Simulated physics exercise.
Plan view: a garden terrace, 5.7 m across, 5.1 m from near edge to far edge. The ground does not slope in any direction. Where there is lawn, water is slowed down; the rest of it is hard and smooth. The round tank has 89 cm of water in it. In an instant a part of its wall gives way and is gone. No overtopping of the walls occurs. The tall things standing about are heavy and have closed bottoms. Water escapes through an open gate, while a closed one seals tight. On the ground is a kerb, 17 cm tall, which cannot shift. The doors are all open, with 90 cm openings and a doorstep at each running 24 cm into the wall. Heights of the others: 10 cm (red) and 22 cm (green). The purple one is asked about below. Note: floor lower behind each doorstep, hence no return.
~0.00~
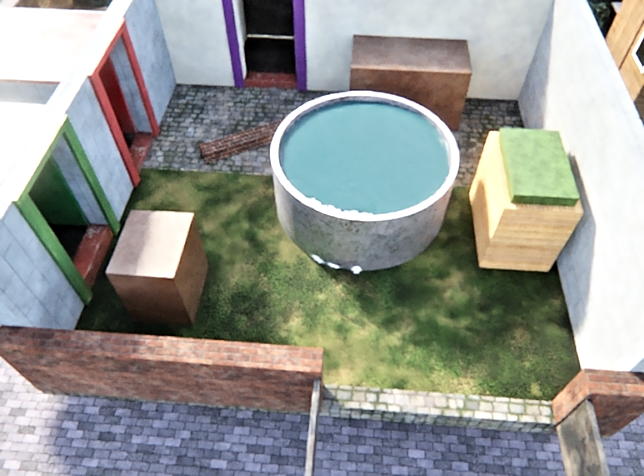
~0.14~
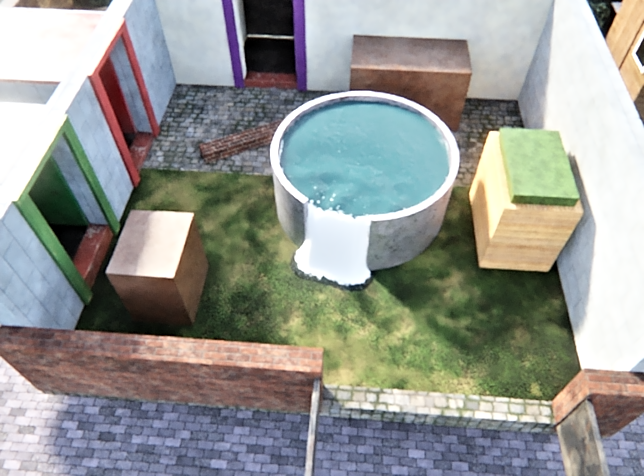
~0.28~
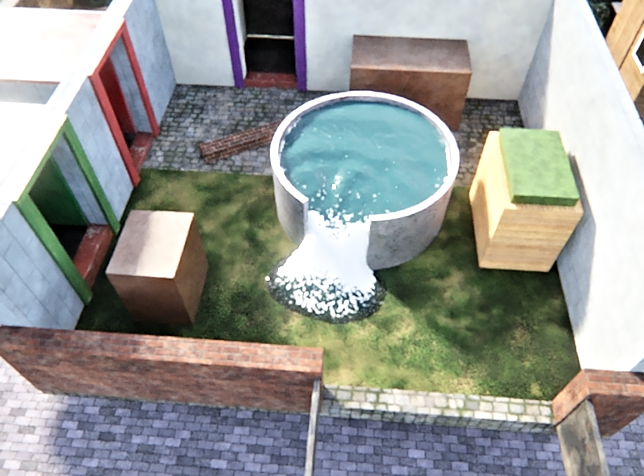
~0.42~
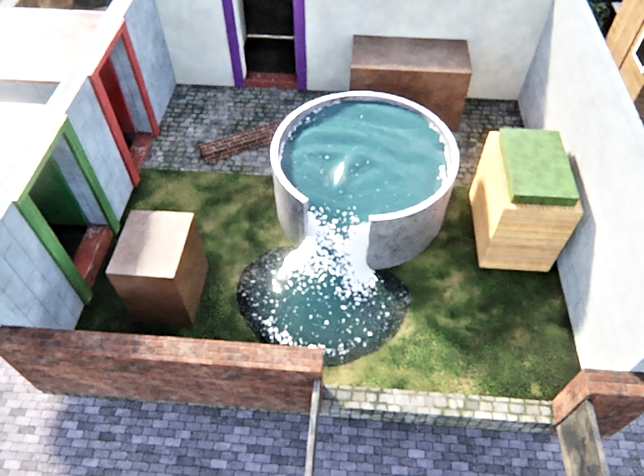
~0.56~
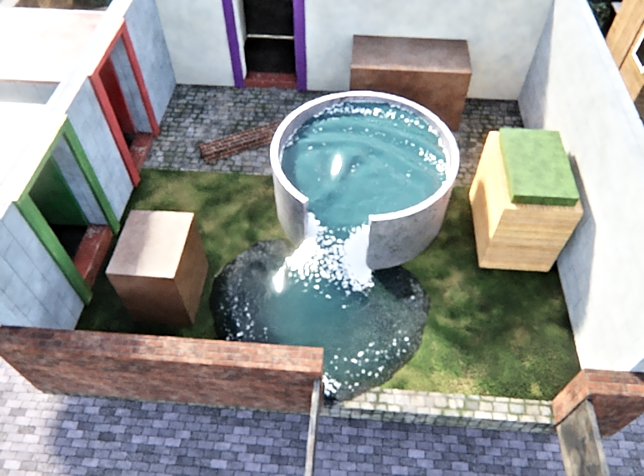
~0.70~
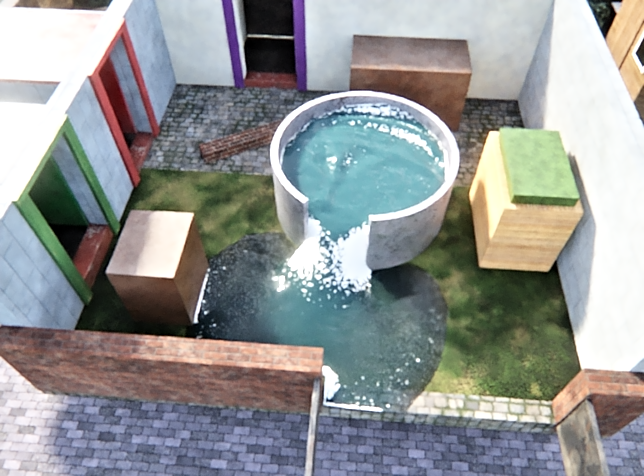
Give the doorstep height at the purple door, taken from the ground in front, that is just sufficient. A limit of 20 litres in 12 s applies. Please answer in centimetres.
Roughly 7 cm above the ground in front.
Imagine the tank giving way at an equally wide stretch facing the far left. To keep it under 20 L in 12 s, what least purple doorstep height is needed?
That way, roughly 33 cm.
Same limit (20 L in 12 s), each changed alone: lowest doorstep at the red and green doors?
About 7.5 cm at red and 11.0 cm at green.
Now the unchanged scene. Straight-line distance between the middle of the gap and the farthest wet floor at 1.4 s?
Roughly 3.4 metres.
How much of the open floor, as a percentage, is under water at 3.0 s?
Wet: Close to 50 %.
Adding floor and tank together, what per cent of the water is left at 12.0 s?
Around 64 per cent of the water.
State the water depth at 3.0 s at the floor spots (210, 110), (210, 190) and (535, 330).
The depths come to about 0, 4 and 1 cm.
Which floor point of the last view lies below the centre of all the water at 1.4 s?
The centre of all the water is around (337, 234).
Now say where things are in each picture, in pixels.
In the first frame, the round tank at (364, 154) is whole and still, 89 cm deep; the purple door at (266, 33) is dry.
In the second frame, water pours out at (336, 245) and has run 0.3 m, to (299, 269); about 9 cm deep outside, 89 cm at the back.
In the third frame, the front is at (299, 307), 0.8 m from the gap at (335, 247); 0.8 m2 of floor is wet, 89 cm left at the back.
In the fourth frame, the gap is at (335, 249), the front 1.4 m out at a hidden place; the back of the round tank holds 89 cm.
In the fifth frame, water pours out at (335, 248) and has run 1.8 m, to a hidden place; about 8 cm deep outside, 85 cm at the back.
In the sixth frame, water pours out at (335, 247) and has run 2.0 m, to a hidden place; about 6 cm deep outside, 76 cm at the back; 3.2 m in a straight line remain to the purple door at (266, 33).
After 1.4 s water covers 30 % of the floor, deepest (43 cm) near (290, 380); it has not reached the purple door.
After 3.0 s water covers 50 % of the floor, deepest (32 cm) near (78, 364); it has not reached the purple door.
After 12.0 s water covers 95 % of the floor, deepest (12 cm) near (172, 98); 11 cm at the purple door, 0 litres in over its 13 cm doorstep.
At the purple door as built, the water arrived by 4.8 s and peaked near 11 cm at 11.4 s.
Run again over the same 12 s with other heights there, 30 litres in over 6 cm, 9 litres over 8.5 cm. The limit of 20 litres is kept from about 7 cm up.
